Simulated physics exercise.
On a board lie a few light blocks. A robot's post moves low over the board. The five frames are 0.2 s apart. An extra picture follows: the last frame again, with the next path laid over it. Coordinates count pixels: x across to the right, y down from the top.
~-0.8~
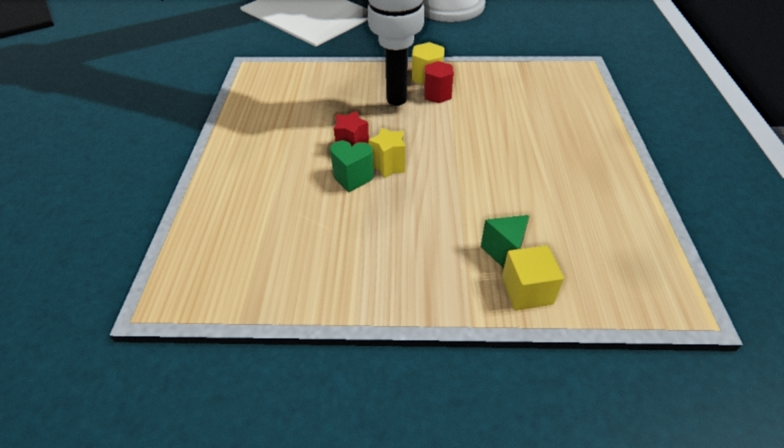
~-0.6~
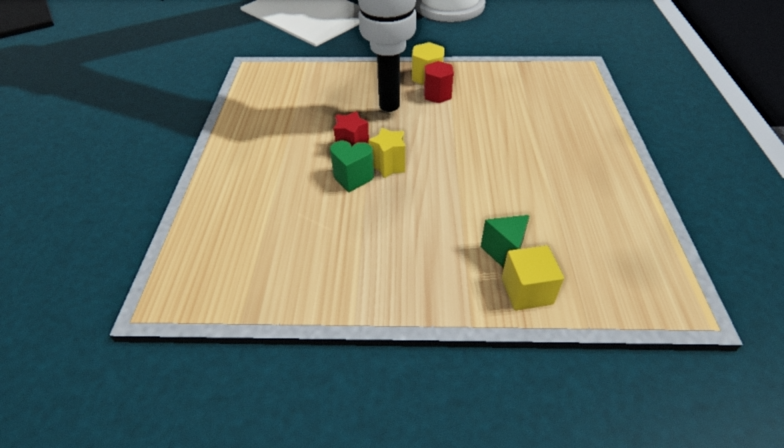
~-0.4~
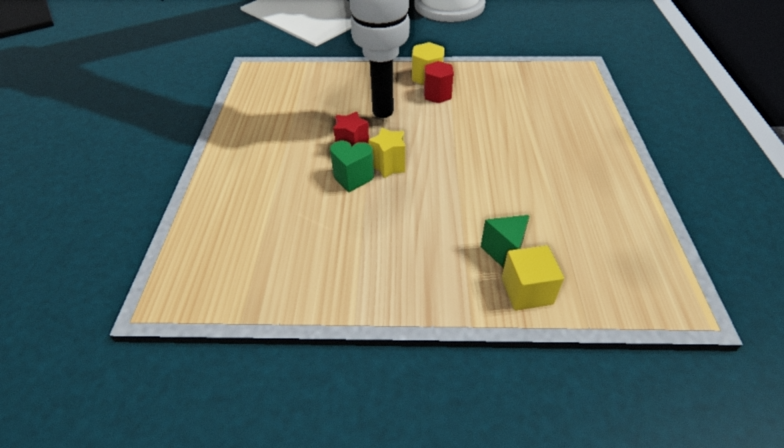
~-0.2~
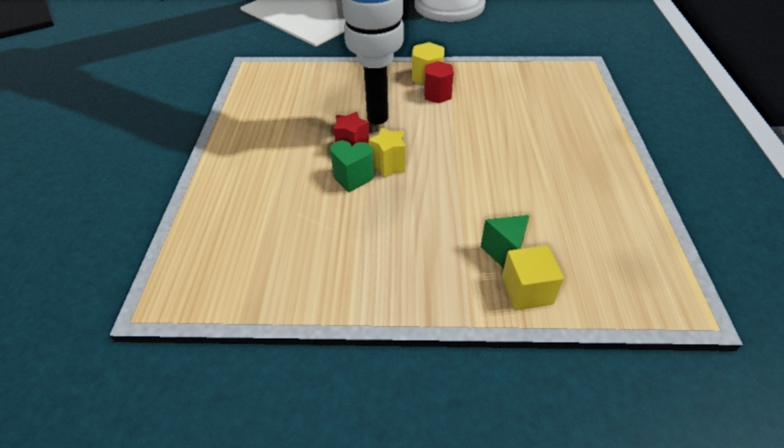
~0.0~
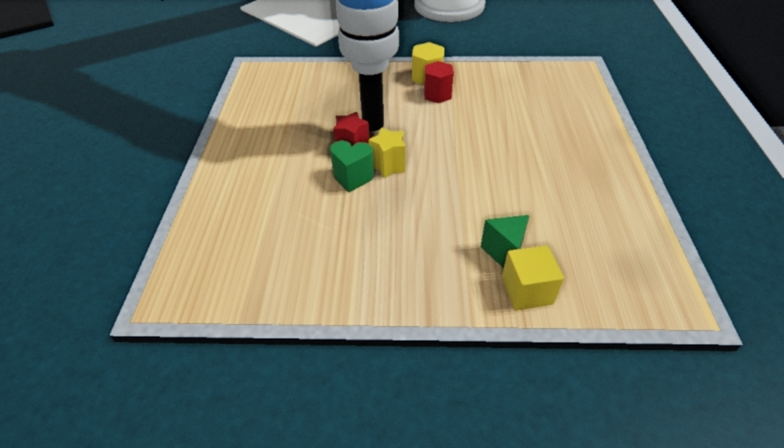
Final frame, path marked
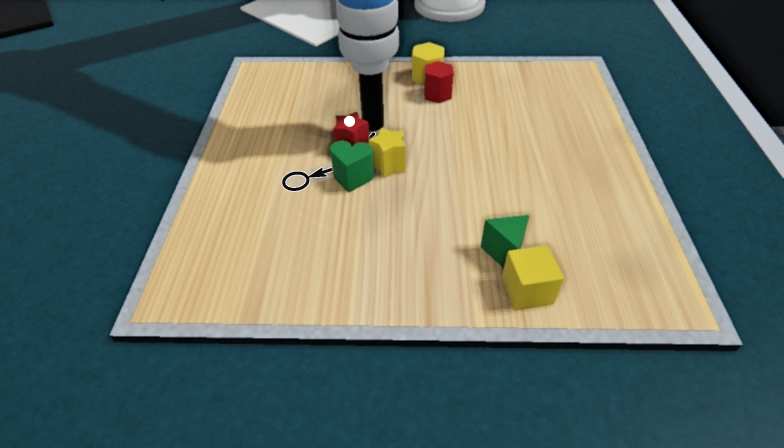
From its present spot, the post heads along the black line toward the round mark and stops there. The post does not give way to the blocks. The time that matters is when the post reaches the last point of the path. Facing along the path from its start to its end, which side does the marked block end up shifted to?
Out to the right.
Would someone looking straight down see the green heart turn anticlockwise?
I'd say yes.
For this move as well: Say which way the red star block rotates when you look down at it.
From the top, the block rotates clockwise.
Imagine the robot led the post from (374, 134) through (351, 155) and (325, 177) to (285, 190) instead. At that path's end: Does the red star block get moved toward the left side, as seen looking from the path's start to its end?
That would be a no.
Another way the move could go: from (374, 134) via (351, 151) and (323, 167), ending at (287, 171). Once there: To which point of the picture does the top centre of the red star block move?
It ends at (268, 160).
Drawn move, from (374, 134) through (357, 154) and (330, 170) to (296, 181); the dot is on the red star block.
What follows on the original path. One third of the way, post (356, 146); red star block (331, 134); green heart (349, 153), turned 15° anticlockwise.
Two thirds of the way, post (329, 162); red star block (300, 145), turned 25° clockwise; green heart (347, 156), turned 35° anticlockwise.
At the end, post (294, 173); red star block (264, 154), turned 35° clockwise; green heart (346, 156), turned 35° anticlockwise; yellow star block still.
